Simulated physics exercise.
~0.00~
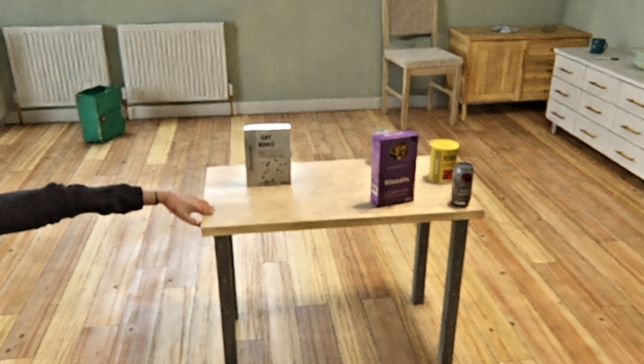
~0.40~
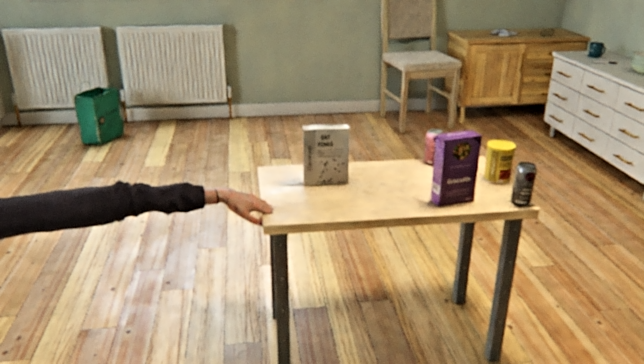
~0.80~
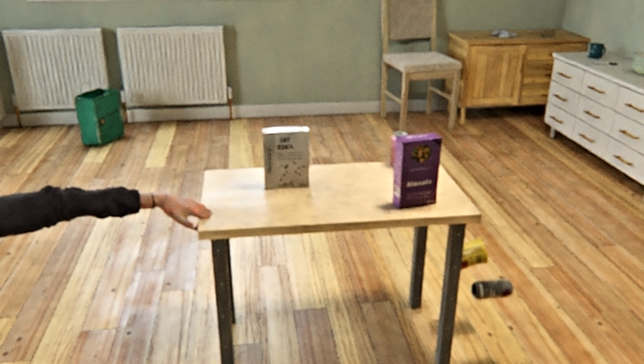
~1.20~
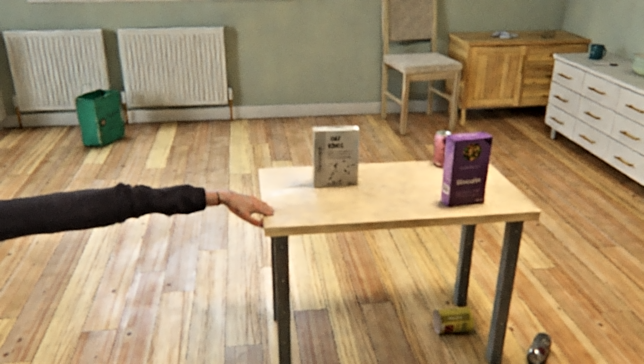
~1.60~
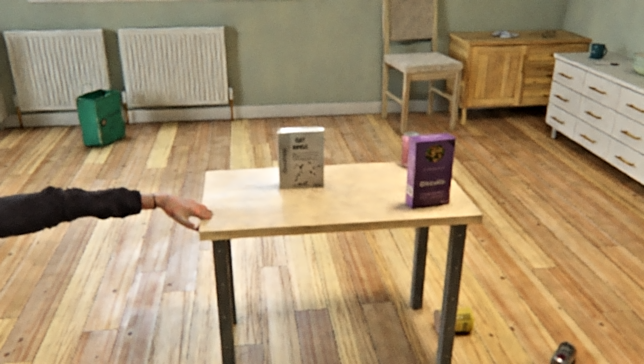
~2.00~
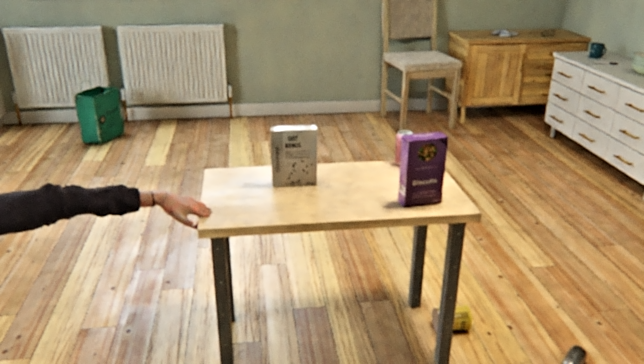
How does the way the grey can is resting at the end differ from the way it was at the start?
At the start the grey can stands upright on the table, but at the end it is lying on its side on the floor.
